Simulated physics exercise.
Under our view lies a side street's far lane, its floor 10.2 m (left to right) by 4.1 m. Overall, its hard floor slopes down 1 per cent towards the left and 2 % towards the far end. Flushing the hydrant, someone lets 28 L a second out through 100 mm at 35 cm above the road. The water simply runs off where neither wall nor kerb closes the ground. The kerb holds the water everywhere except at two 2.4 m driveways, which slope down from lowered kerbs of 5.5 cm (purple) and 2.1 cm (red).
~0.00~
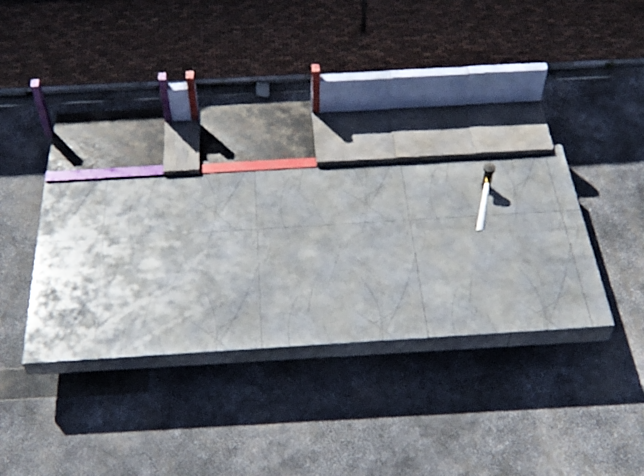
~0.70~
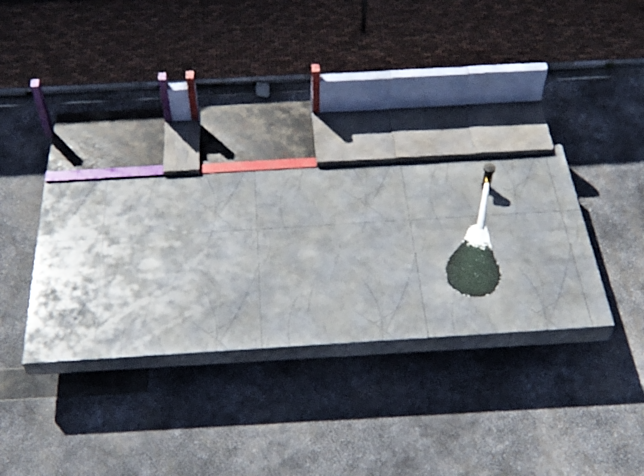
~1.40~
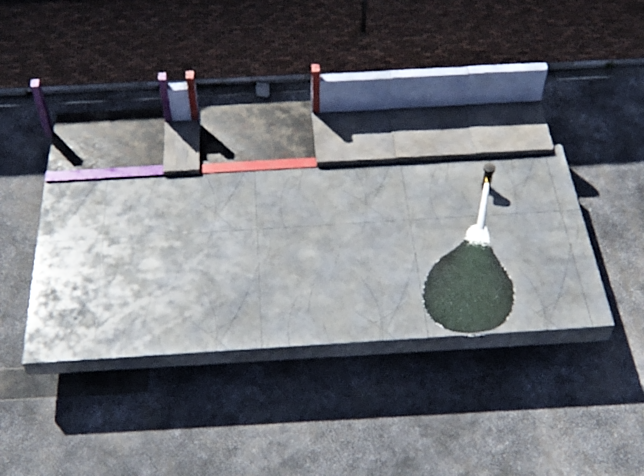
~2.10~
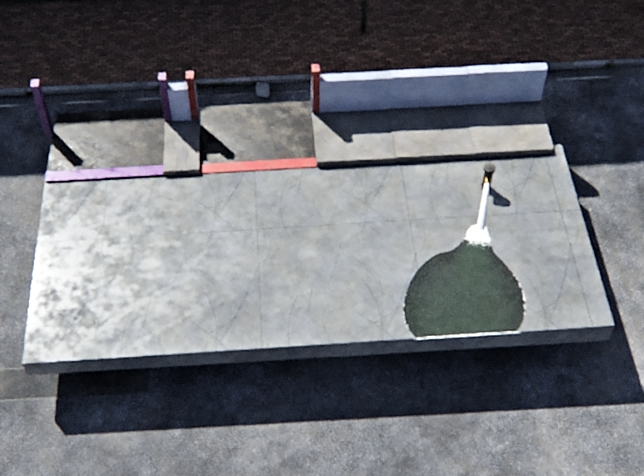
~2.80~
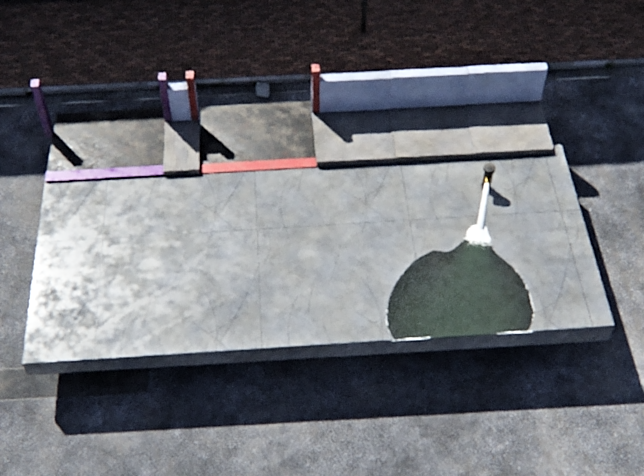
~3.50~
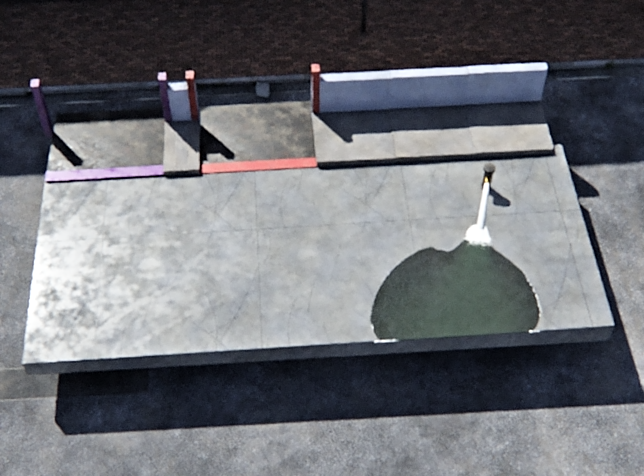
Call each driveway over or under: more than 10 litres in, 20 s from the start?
Purple driveway: Under. Red driveway: Under.
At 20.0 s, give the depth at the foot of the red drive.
I'd say close to 1.5 cm.
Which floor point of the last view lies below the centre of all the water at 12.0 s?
Around (420, 272).
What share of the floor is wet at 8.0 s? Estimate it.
About 15 per cent.
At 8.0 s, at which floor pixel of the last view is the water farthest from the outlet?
The farthest wet point sits close to (326, 308).
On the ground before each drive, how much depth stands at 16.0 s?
Depth (cm) - purple: 0.0, red: 0.4.
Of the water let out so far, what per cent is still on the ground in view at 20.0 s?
28 %.
After 5.0 s water covers 10 % of the floor and is deepest (6 cm) near (478, 238); purple driveway not reached, red driveway not reached.
After 8.0 s water covers 15 % of the floor and is deepest (6 cm) near (478, 238); purple driveway not reached, red driveway not reached.
After 12.0 s water covers 20 % of the floor and is deepest (6 cm) near (478, 238); purple driveway not reached, red driveway not reached.
After 16.0 s water covers 25 % of the floor and is deepest (6 cm) near (478, 238); purple driveway not reached, red driveway not reached.
After 20.0 s water covers 30 % of the floor and is deepest (6 cm) near (478, 238); purple driveway not reached, red driveway 1.6 cm at the lowered kerb, 0 L in.
